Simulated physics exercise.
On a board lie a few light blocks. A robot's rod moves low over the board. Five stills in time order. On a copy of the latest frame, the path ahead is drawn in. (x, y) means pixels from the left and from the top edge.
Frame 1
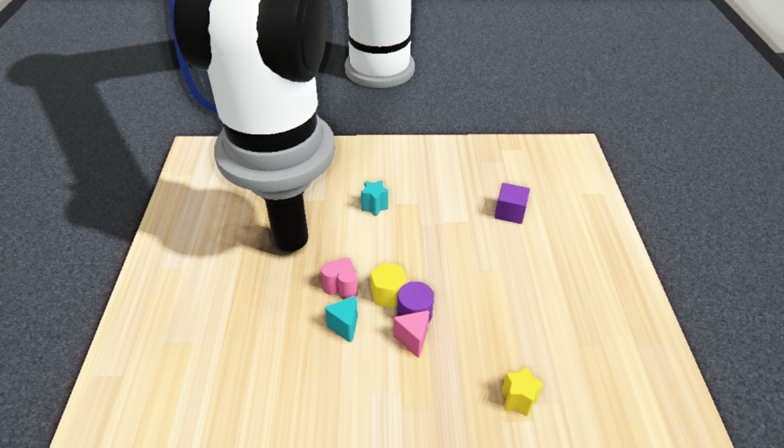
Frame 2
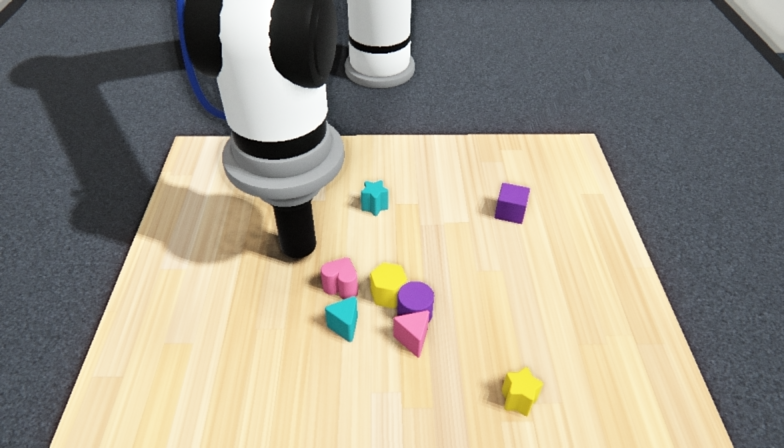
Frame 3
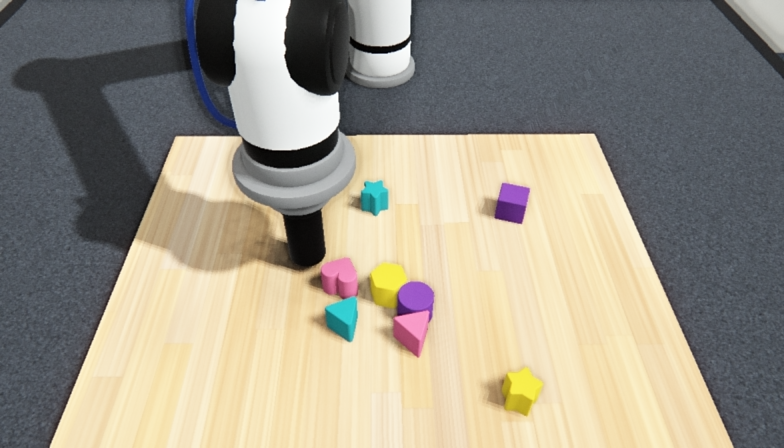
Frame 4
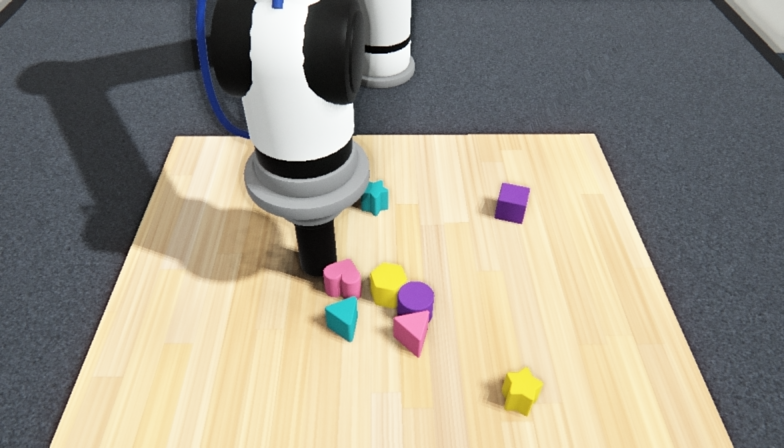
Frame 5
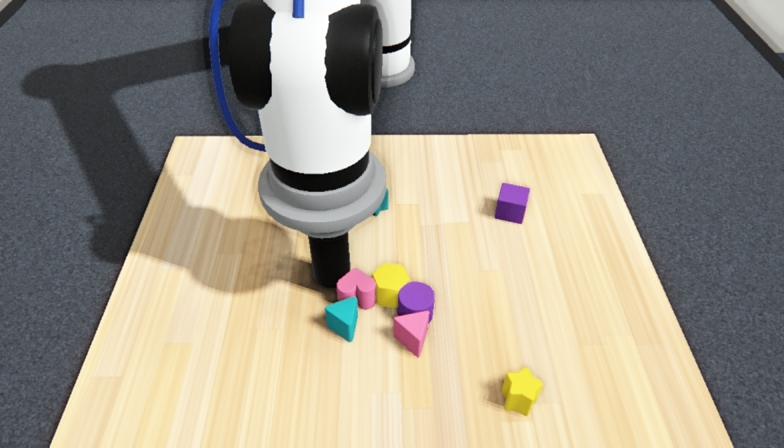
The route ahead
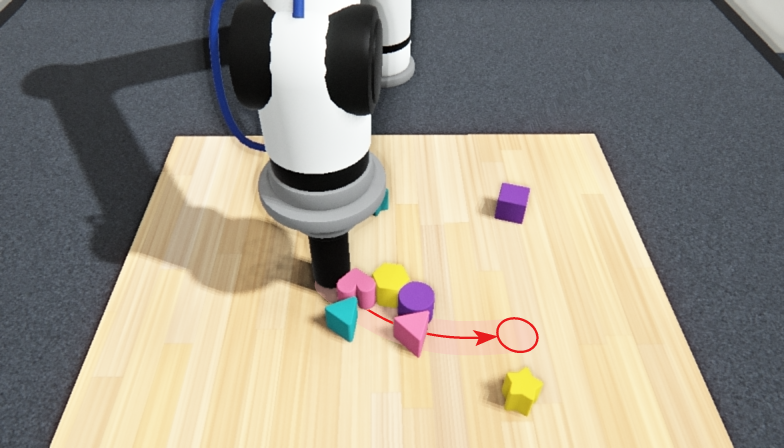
A robot arm moved its black rod low across the wooden board, down and to the right, then nudged the pink heart block slightly rightward, up against the yellow hexagon.
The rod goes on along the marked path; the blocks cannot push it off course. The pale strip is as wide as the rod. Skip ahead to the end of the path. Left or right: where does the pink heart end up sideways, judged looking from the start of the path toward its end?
Right-hand side.
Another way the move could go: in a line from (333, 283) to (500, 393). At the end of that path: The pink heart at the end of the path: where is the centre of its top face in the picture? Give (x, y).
It is at (423, 365).
The drawn path runs from (333, 283) by way of (382, 318) and (448, 337) to (517, 335).
What follows on the original path. One third of the way, rod at (383, 311); turquoise triangular block at (348, 317), turned 55° clockwise; pink heart at (406, 322), turned 15° clockwise; yellow hexagon at (401, 273), turned 25° anticlockwise; pink triangular block at (434, 338), turned 40° anticlockwise; purple circular block at (425, 296).
Two thirds of the way, rod at (449, 329); turquoise triangular block at (348, 317), turned 55° clockwise; pink heart at (448, 350), turned 50° clockwise; yellow hexagon at (401, 273), turned 25° anticlockwise; pink triangular block at (475, 370), turned 50° anticlockwise; purple circular block at (468, 292).
At the end, rod at (519, 327); turquoise triangular block at (348, 317), turned 55° clockwise; pink heart at (448, 350), turned 50° clockwise; yellow hexagon at (401, 273), turned 25° anticlockwise; pink triangular block at (475, 370), turned 55° anticlockwise; purple circular block at (477, 288).
